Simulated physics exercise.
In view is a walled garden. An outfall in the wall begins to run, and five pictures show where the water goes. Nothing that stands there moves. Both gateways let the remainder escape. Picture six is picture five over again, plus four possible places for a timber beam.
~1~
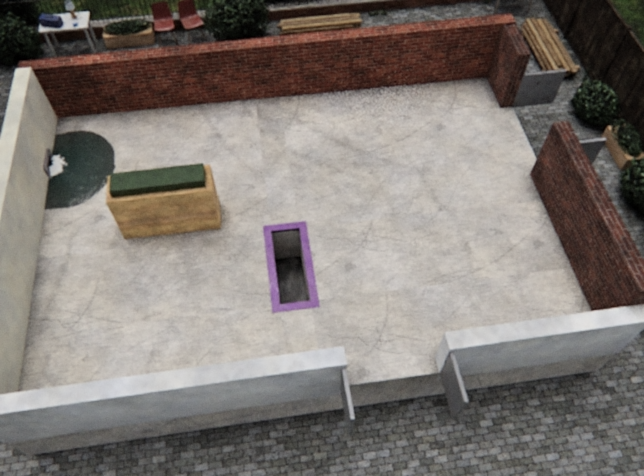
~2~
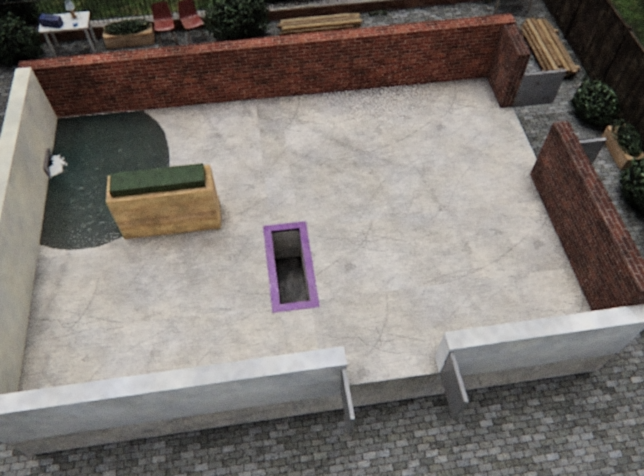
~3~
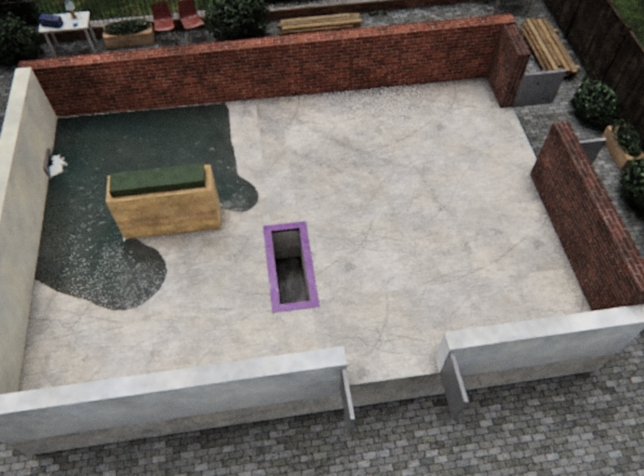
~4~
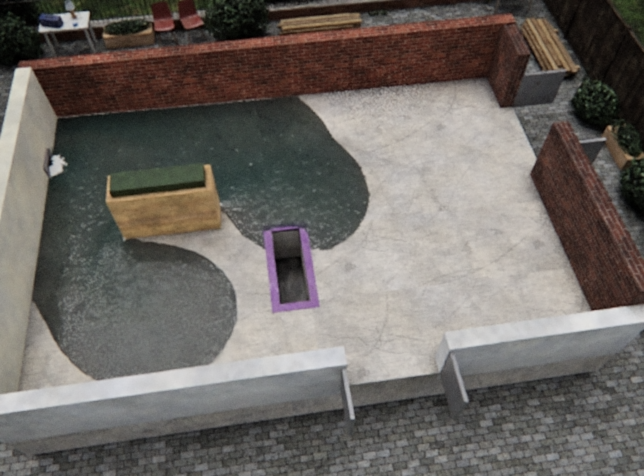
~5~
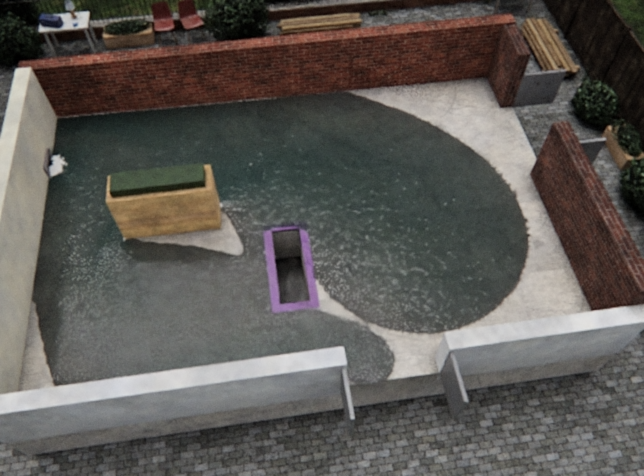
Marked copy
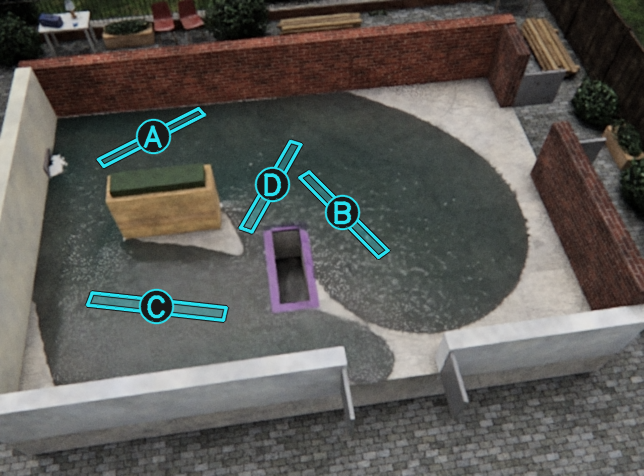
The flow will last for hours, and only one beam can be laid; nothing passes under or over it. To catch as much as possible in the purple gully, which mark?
It is C.
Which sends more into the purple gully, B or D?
The answer is B.
On the marked copy, A from (101, 162) to (201, 111); B from (304, 174) to (383, 253); C from (89, 298) to (224, 313); D from (246, 229) to (295, 142).
If A is chosen, about 11 % of the stream runs into the purple gully, about 84 % out by the gates.
If B is chosen, about 18 % of the stream runs into the purple gully, about 78 % out by the gates.
If C is chosen, about 22 % of the stream runs into the purple gully, about 74 % out by the gates.
If D is chosen, about 9 % of the stream runs into the purple gully, about 80 % out by the gates.
